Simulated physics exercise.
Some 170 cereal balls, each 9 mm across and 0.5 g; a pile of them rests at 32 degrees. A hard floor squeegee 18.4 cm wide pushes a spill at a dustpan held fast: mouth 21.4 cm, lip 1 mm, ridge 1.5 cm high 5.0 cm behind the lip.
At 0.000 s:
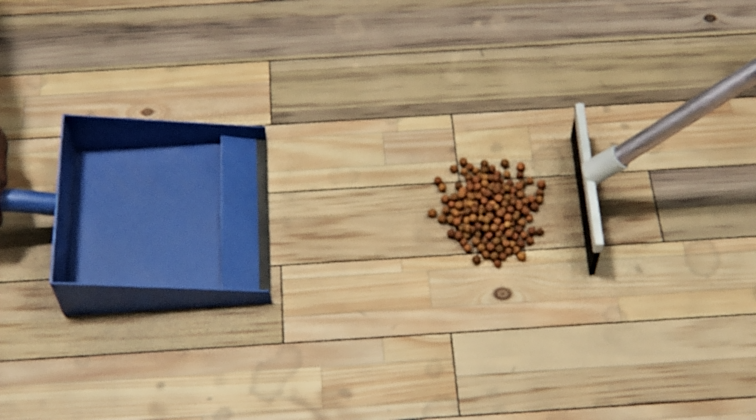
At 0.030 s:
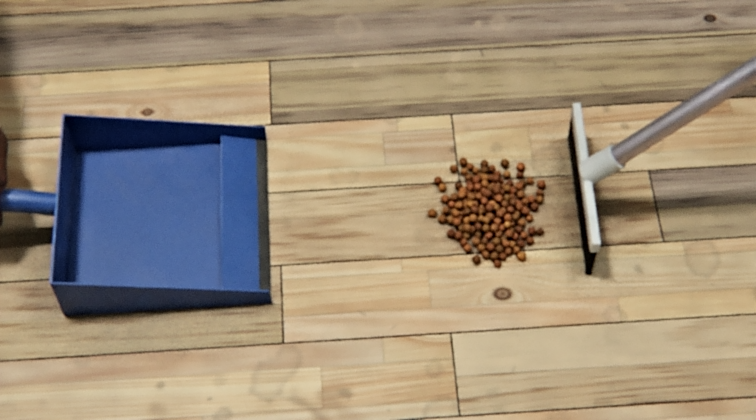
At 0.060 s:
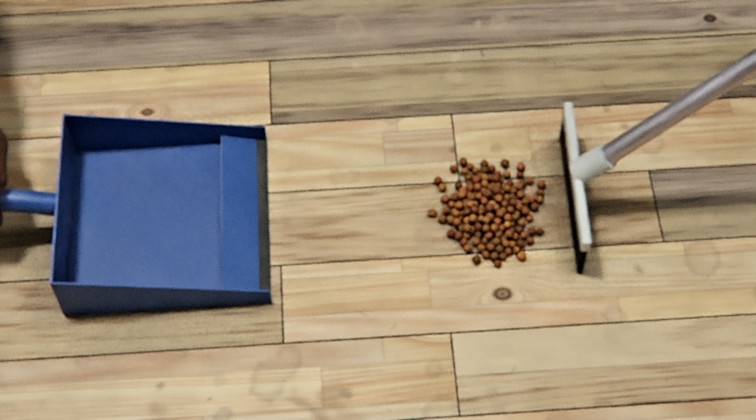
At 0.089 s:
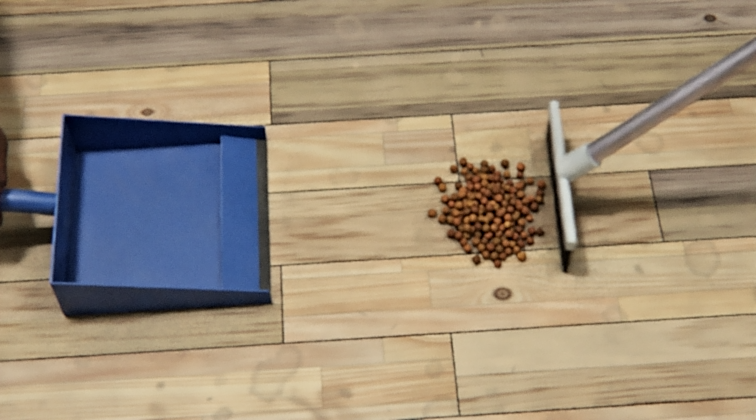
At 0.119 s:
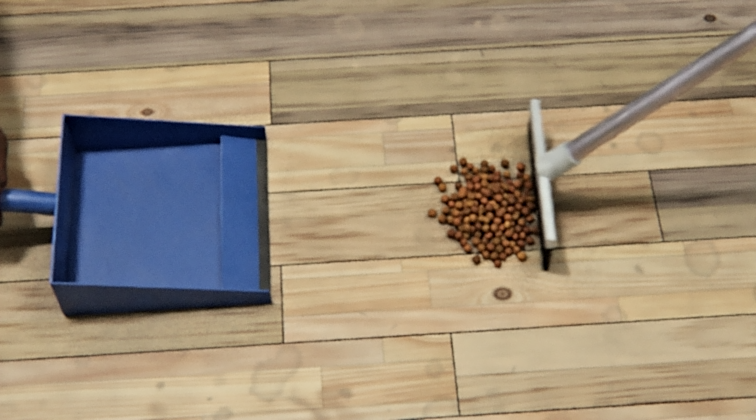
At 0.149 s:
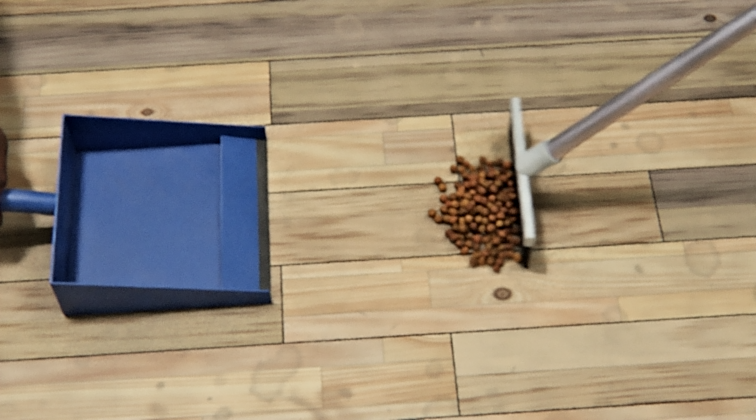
A squeegee on a pale handle slid left across the wooden floor and pressed into a pile of small brown balls, bunching its right side together, while a blue dustpan stayed still at left.
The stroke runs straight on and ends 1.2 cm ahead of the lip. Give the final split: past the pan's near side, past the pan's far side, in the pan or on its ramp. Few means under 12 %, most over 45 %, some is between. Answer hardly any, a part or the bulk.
Near side: Hardly any, far side: Hardly any, pan: The bulk.
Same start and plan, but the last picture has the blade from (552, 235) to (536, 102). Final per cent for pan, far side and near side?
Pan 25, far 20, near 0.
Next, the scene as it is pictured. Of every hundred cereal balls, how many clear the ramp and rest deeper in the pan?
About 10 per cent.
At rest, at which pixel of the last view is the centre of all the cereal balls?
Around (261, 195).
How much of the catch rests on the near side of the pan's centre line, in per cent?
Roughly 20 per cent.
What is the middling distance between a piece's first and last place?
About 26 cm.
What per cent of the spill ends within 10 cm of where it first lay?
Some 0 per cent.
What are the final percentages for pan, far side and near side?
Near side 10, far side 5, pan 50.
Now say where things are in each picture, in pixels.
The first frame shows blade from (598, 247) to (579, 112), moved 0.0 cm, 0 of the pieces shifted so far; middle of the pieces at (492, 205); pan at (152, 225).
The second frame shows blade from (595, 247) to (576, 112), moved 0.3 cm, 0 of the pieces shifted so far; middle of the pieces at (492, 205).
The third frame shows blade from (585, 246) to (567, 111), moved 1.3 cm, 0 of the pieces shifted so far; middle of the pieces at (492, 205).
The fourth frame shows blade from (570, 244) to (553, 110), moved 2.9 cm, 0 of the pieces shifted so far; middle of the pieces at (492, 205).
The fifth frame shows blade from (550, 242) to (534, 109), moved 5.0 cm, 9 of the pieces shifted so far; middle of the pieces at (492, 205).
The sixth frame shows blade from (529, 241) to (515, 107), moved 7.2 cm, 144 of the pieces shifted so far; middle of the pieces at (485, 204); pan at (152, 225). The blade's pace is about 0.73 m/s, heading 10 degrees away from the viewer's side.
Then, at 0.34 s, middle of the blade 14 cm from the lip; 0 % over the lip, far side 0 %, near side 5 %.
After 0.46 s, middle of the blade 6 cm from the lip; 0 % over the lip, far side 5 %, near side 5 %.
After 0.72 s, middle of the blade 2 cm from the lip; 50 % over the lip, far side 5 %, near side 10 %.
By 1.1 s all is still; near side 10 %, far side 5 %, pan 50 %, in front of the lip or behind the blade 35 %.
